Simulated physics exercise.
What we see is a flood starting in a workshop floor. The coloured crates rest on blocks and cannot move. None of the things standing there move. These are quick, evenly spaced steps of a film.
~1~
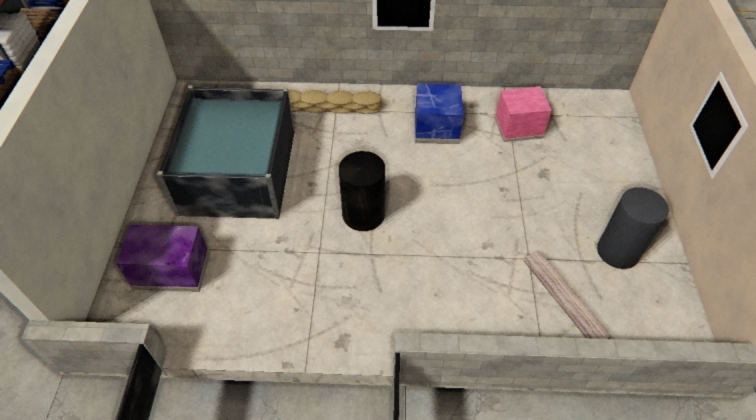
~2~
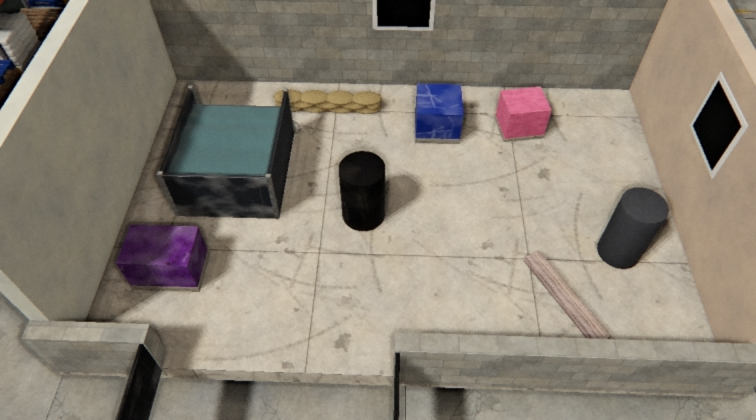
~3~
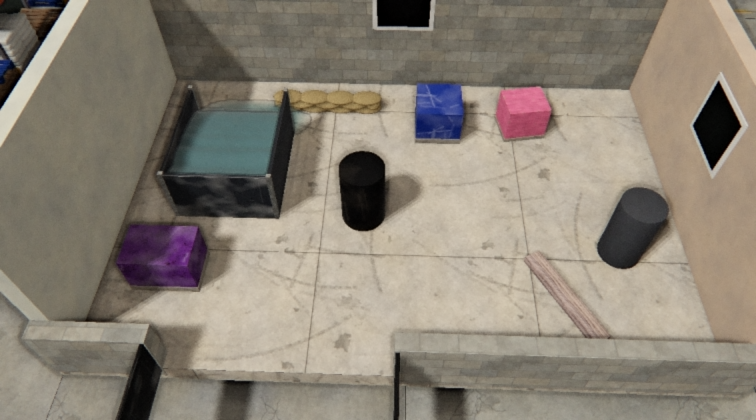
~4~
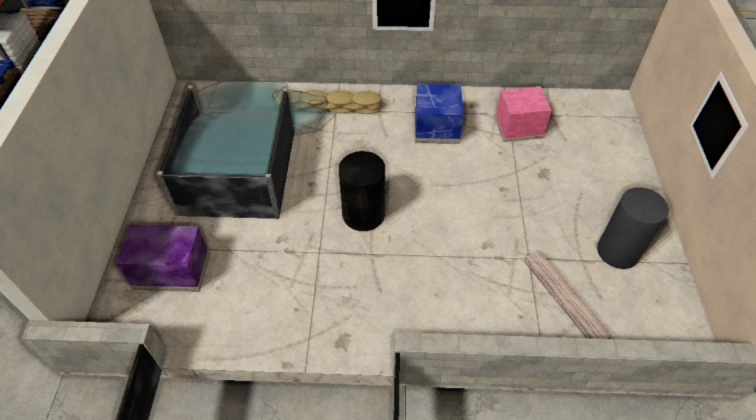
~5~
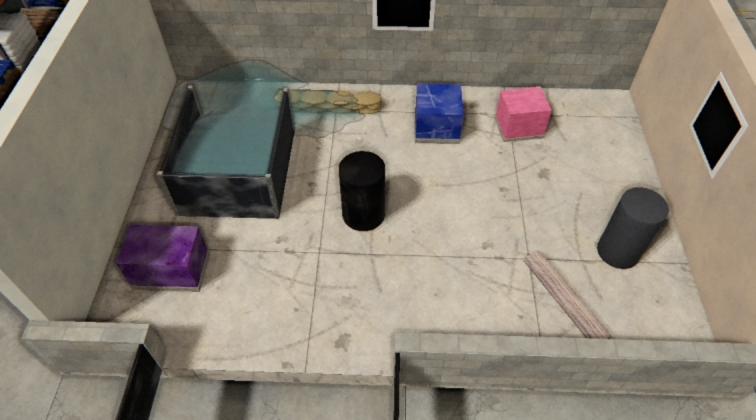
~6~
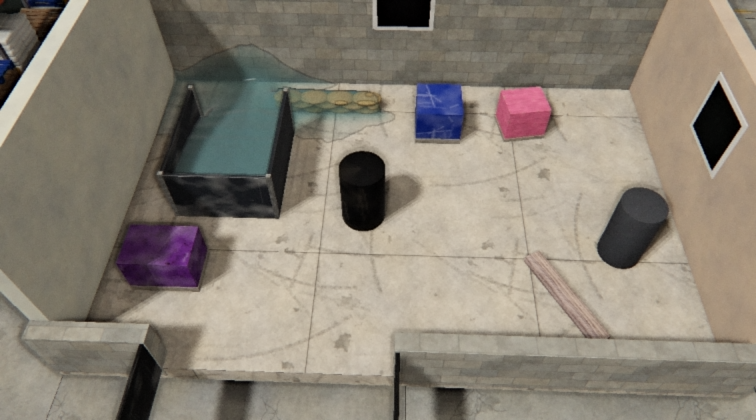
The footage shows a dark-sided tank of teal water in a walled workshop with scattered blocks and cylinders; its far side opens, and water pours out behind it, spreading against the back wall and rightward around a tan rope-like barrier.
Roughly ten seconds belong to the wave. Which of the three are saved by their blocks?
At the end, the pink crate is not missed by the water this time. The purple crate is not missed by the water this time. The blue crate is not missed by the water this time.
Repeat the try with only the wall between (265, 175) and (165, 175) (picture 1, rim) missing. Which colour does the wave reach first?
Answer: The purple one.
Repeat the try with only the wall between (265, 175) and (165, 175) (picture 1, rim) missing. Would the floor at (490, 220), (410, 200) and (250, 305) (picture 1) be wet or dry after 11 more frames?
Taken in turn, that's not reached, not reached, and finally reached.
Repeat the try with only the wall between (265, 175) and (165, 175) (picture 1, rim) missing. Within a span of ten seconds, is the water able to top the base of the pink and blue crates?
Observed: Pink crate stays clear; blue crate stays clear.
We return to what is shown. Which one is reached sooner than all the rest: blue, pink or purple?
That's the blue-painted one.
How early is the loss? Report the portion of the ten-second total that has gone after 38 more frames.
Estimate: 45 %.
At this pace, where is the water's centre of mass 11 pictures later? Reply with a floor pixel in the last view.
Estimate: (264, 128).
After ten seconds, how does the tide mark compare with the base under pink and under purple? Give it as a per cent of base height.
I'd say 210 per cent for the first one and 230 per cent for the second.
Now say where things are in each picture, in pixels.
In the first frame, the tank at (228, 134) is whole and still.
In the second frame, water pours out on the tank's far side and has run to a hidden place.
In the third frame, water pours out on the tank's far side and has run to a hidden place.
In the fourth frame, the front is at (330, 115), out from the gap on the tank's far side.
In the fifth frame, the front is at (361, 116), out from the gap on the tank's far side.
In the sixth frame, water pours out on the tank's far side and has run to (388, 116).
A moment on, water covers 20 % of the floor; the pink crate not reached, the purple crate not reached, the blue crate water round its plinth.
Next, water covers 30 % of the floor; the pink crate water round its plinth, the purple crate water round its plinth, the blue crate water round its plinth.
Then, water covers 55 % of the floor; the pink crate water round its plinth, the purple crate water round its plinth, the blue crate water round its plinth.
Later, water covers 90 % of the floor; the pink crate water round its plinth, the purple crate water round its plinth, the blue crate water round its plinth.
In the end, water covers 95 % of the floor; the pink crate was topped, the purple crate was topped, the blue crate was topped.
